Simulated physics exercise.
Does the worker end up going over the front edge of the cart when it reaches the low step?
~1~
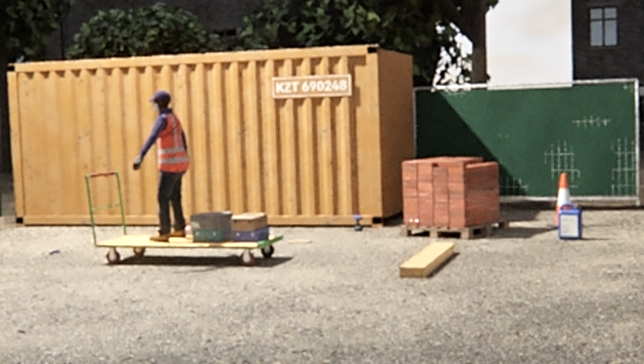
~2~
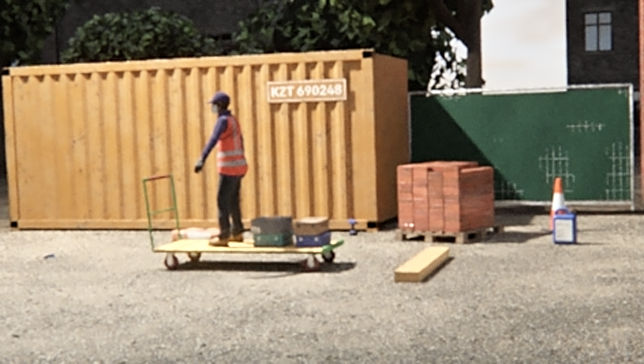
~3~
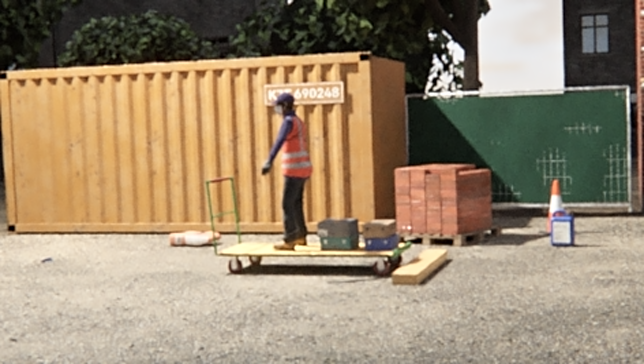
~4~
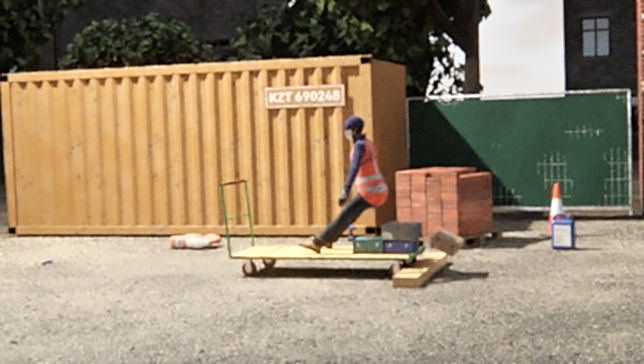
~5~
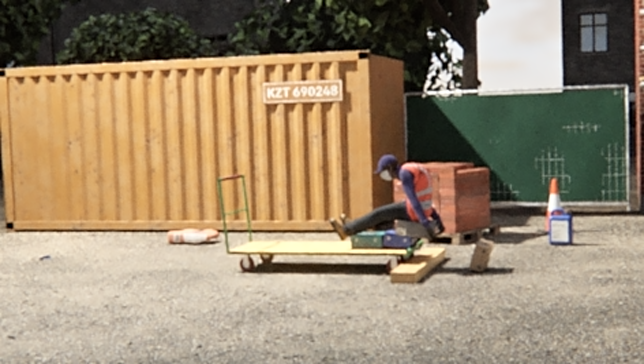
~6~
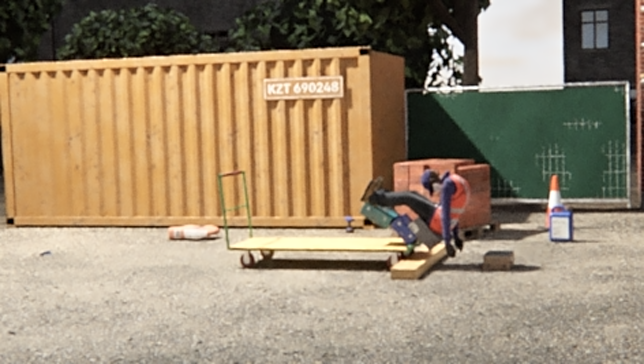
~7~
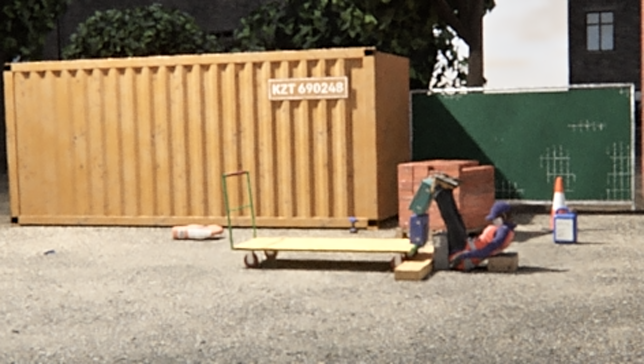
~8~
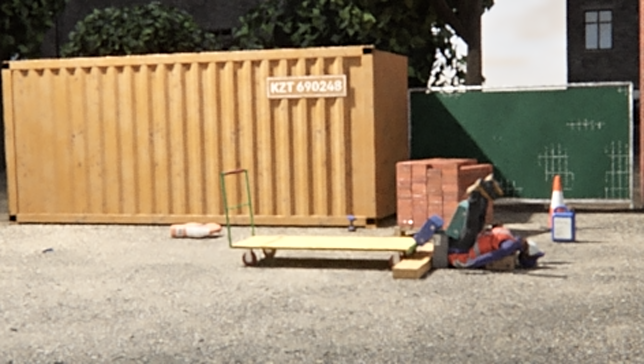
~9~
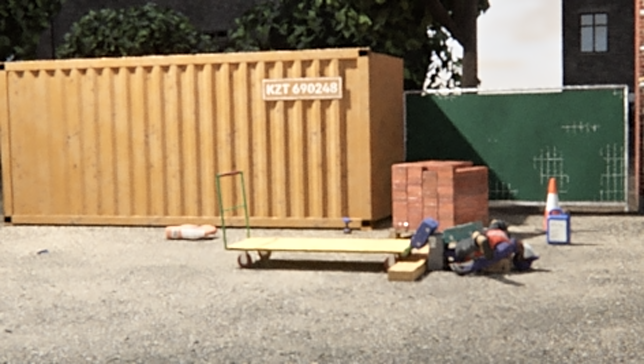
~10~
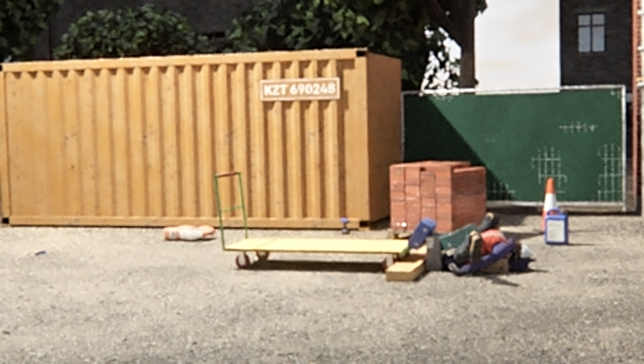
Yes, the worker pitches forward off the deck and ends up lying on the ground beyond the cart's front edge.
We see a worker in an orange vest riding a flat cart rightward past a yellow container until it stops against a low step. The boxes and the worker pitch forward over the front, and all end in a heap on the ground beyond the emptied deck.
